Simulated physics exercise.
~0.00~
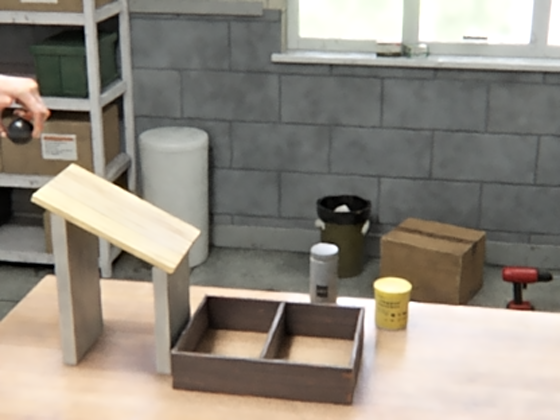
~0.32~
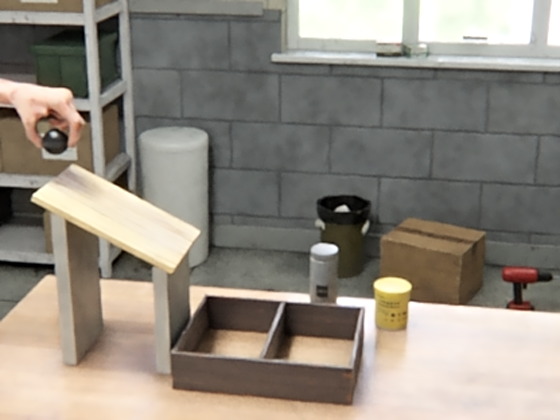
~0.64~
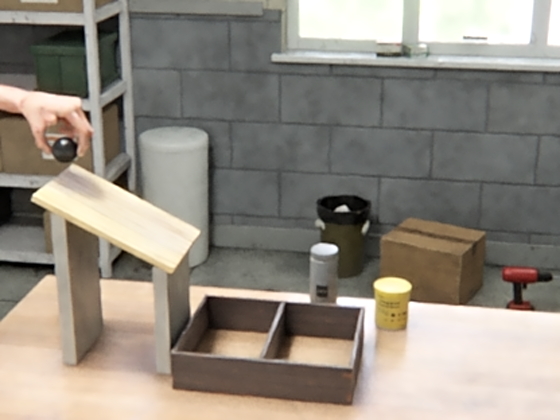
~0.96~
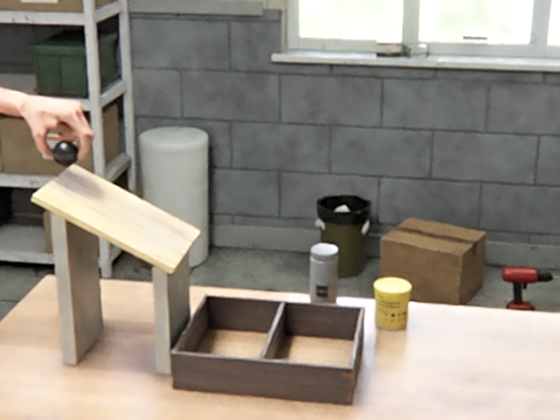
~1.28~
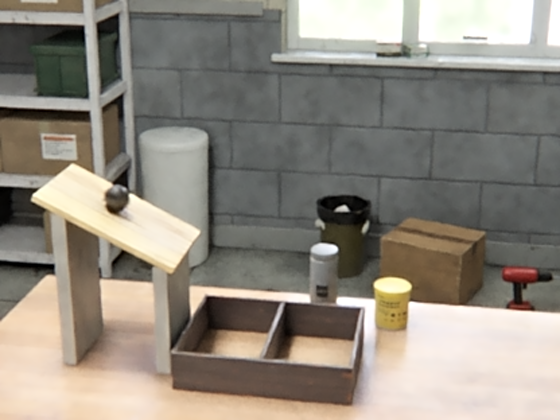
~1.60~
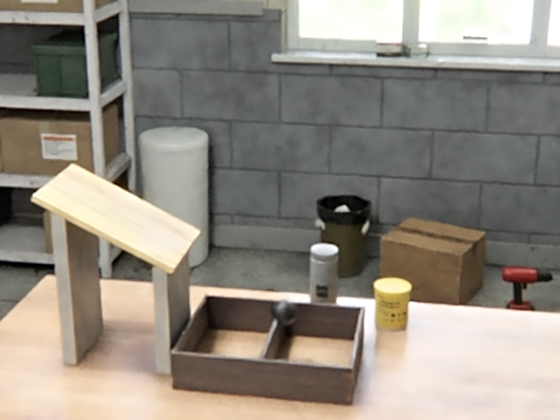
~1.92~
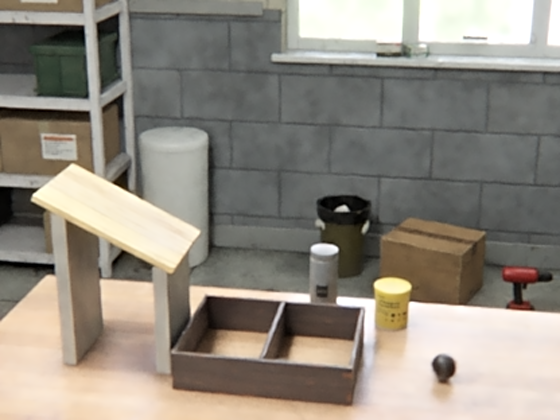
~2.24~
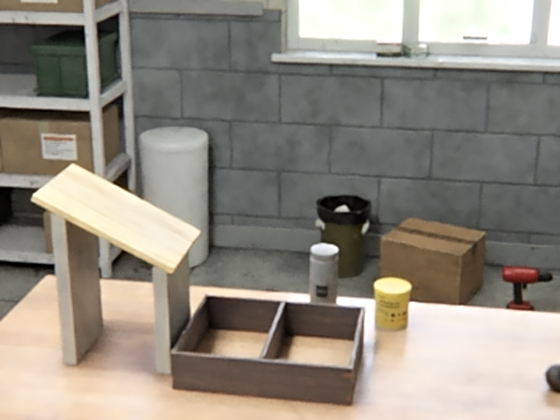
A hand held a black ball above a sloping wooden board and let it go, and the ball rolled down, passed over the open two-bay tray, and travelled right across the table to the edge of view, leaving the yellow tin and grey jar untouched.
